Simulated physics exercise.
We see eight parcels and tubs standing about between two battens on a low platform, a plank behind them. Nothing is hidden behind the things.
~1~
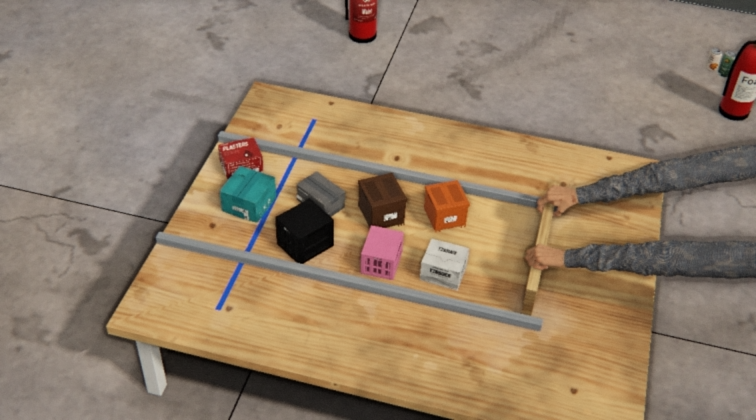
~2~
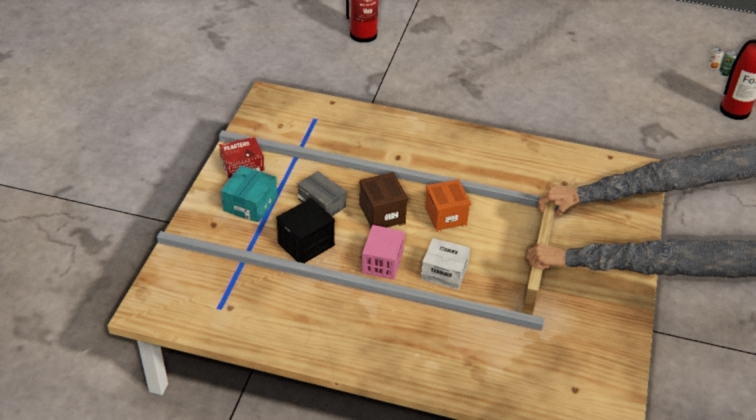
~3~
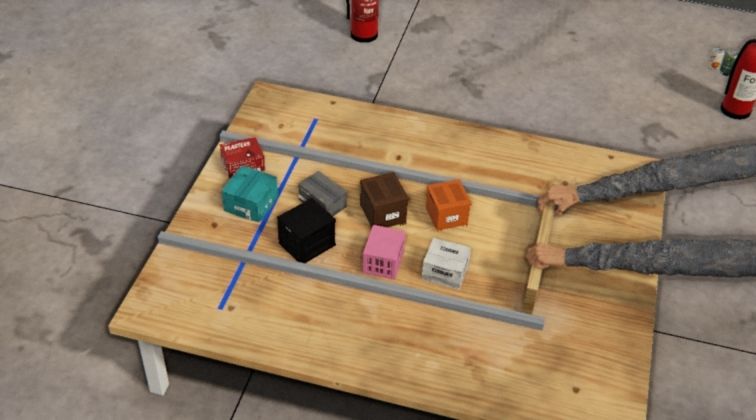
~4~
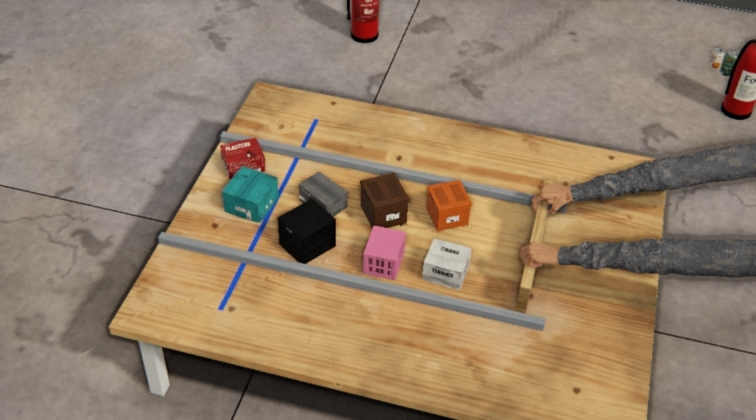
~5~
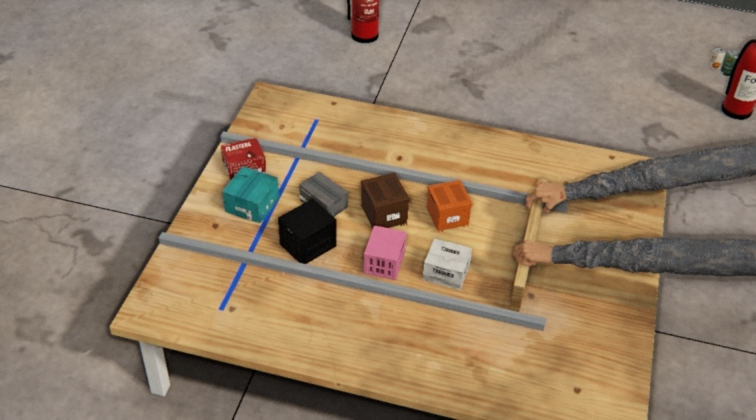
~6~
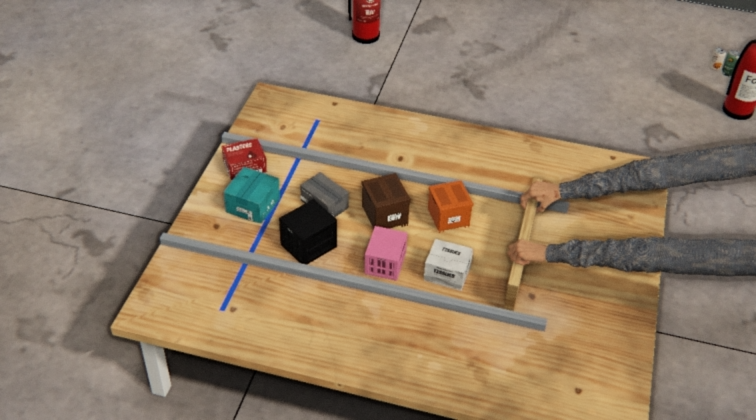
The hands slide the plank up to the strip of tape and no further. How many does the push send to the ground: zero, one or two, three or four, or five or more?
As it turns out, the number that fall off is one or two.
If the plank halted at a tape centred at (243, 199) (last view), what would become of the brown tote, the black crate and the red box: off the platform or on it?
The brown tote stays on; the black crate is lost; the red box falls.
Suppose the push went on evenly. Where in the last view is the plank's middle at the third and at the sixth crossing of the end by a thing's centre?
At (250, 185) for the third, at (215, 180) for the sixth.
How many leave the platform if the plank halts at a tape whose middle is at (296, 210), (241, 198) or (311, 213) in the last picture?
In that order 0, 5 and 0.
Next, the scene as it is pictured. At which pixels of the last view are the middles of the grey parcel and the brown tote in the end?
Near (224, 187) and (255, 189).
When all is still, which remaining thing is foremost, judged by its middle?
That is the red box.
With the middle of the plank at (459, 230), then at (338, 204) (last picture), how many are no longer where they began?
First 2, then 7.
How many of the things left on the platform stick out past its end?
Overhanging: 0.
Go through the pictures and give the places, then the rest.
In the first frame, red box (241, 158); turquoise parcel (248, 194); grey parcel (321, 196); plank (540, 248); tape (271, 205).
In the second frame, turquoise parcel (250, 194); orange tote (447, 206).
In the third frame, grey parcel (323, 195); black crate (307, 231).
In the fourth frame, red box (243, 158); pink crate (385, 253).
In the fifth frame, turquoise parcel (251, 195); white box (447, 264).
In the sixth frame, red box (244, 159); turquoise parcel (252, 195); grey parcel (324, 196); plank (523, 244); tape (275, 206).
Early on, none off yet; red box at rest near (244, 159); turquoise parcel at rest near (252, 195); grey parcel at rest near (324, 196).
A while later, none off yet; red box at rest near (244, 159); turquoise parcel at rest near (252, 195); grey parcel travelled a little near (305, 200).
Further along, none off yet; red box at rest near (244, 159); turquoise parcel travelled about its own width near (227, 185); grey parcel travelled about its own width near (267, 196).
Finally, the number that fall off is one or two; lost, black crate and turquoise parcel.
